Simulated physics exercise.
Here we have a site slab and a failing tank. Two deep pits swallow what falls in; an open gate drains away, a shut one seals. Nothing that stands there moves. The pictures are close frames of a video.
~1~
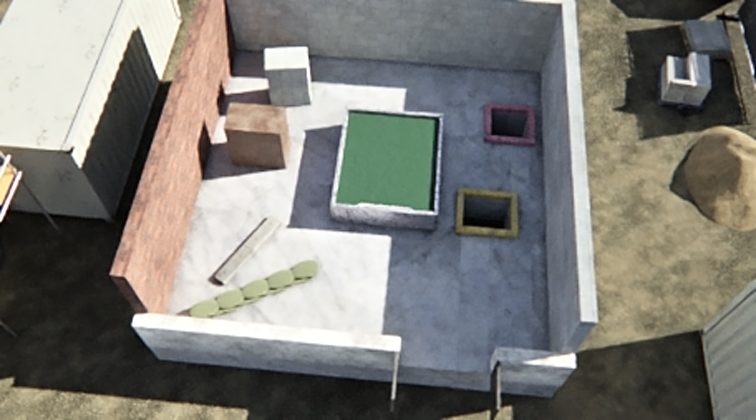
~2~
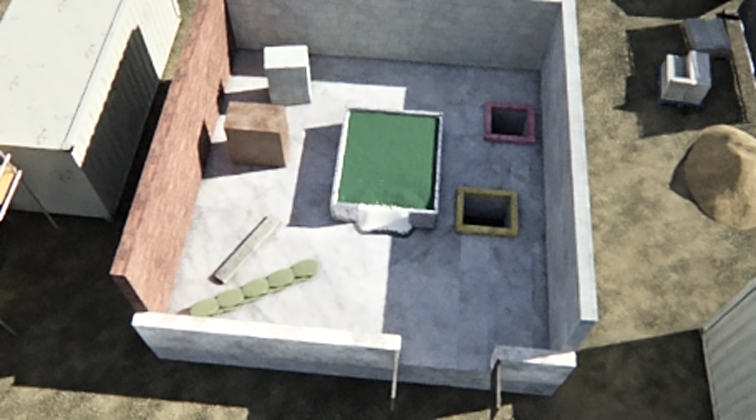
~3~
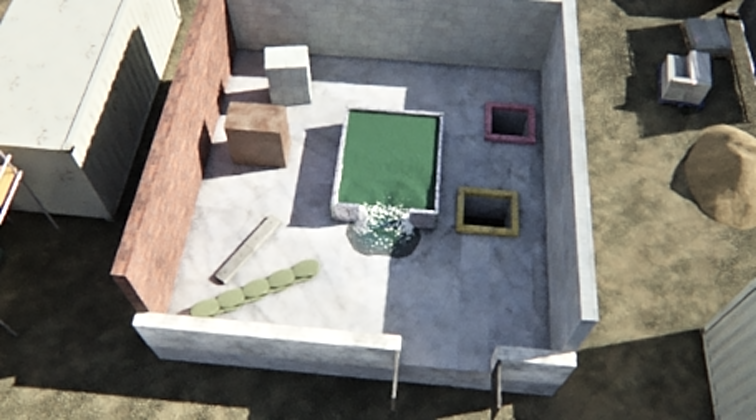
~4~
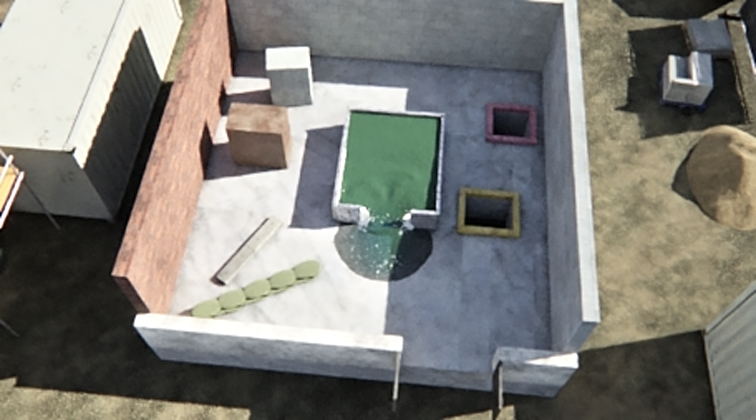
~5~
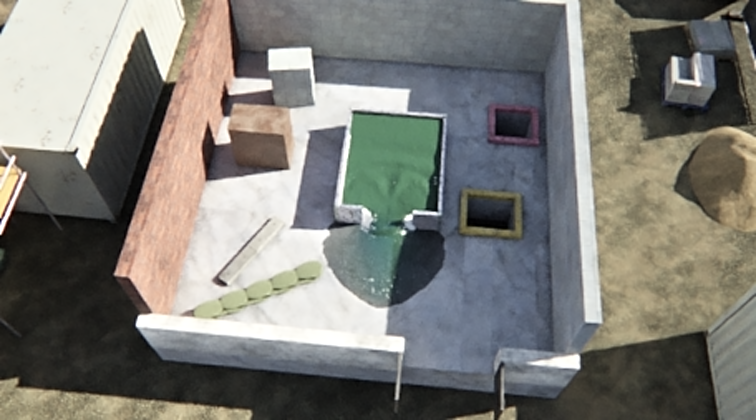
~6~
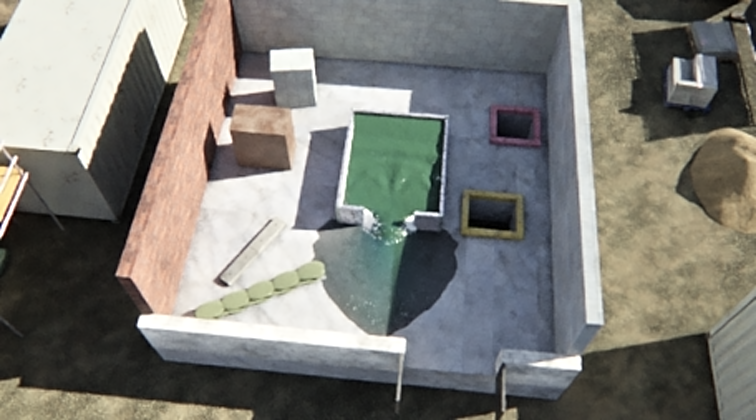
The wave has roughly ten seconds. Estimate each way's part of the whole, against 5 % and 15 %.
The gate takes above 15 %; the yellow pit takes not even 5 %; the pink pit takes not even 5 %.
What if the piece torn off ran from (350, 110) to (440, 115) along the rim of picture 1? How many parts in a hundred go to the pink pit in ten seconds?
Parts in a hundred: Pink 6.
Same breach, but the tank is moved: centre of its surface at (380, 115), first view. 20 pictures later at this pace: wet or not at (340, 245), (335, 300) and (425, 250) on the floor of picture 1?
In that order: Flooded, covered, covered.
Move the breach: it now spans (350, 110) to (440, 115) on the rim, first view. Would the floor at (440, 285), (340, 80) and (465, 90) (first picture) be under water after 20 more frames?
One after the other: No water, under water, under water.
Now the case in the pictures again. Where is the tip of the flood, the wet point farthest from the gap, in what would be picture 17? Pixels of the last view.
Around (188, 333).
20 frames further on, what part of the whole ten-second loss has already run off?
Near 40 in a hundred.
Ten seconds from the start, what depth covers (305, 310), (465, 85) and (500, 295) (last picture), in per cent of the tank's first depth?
In that order: 18, 0 and 6 per cent.
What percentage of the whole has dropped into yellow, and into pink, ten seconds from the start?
Near 0 and 0 in a hundred.
A moment on, water covers 15 % of the floor; the gate 0 %, the yellow pit 0 %, the pink pit 0 %.
Next, water covers 25 % of the floor; the gate 4 %, the yellow pit 0 %, the pink pit 0 %.
Then, water covers 30 % of the floor; the gate 11 %, the yellow pit 0 %, the pink pit 0 %.
Later, water covers 45 % of the floor; the gate 18 %, the yellow pit 0 %, the pink pit 0 %.
In the end, water covers 60 % of the floor; the gate 26 %, the yellow pit 0 %, the pink pit 0 %.
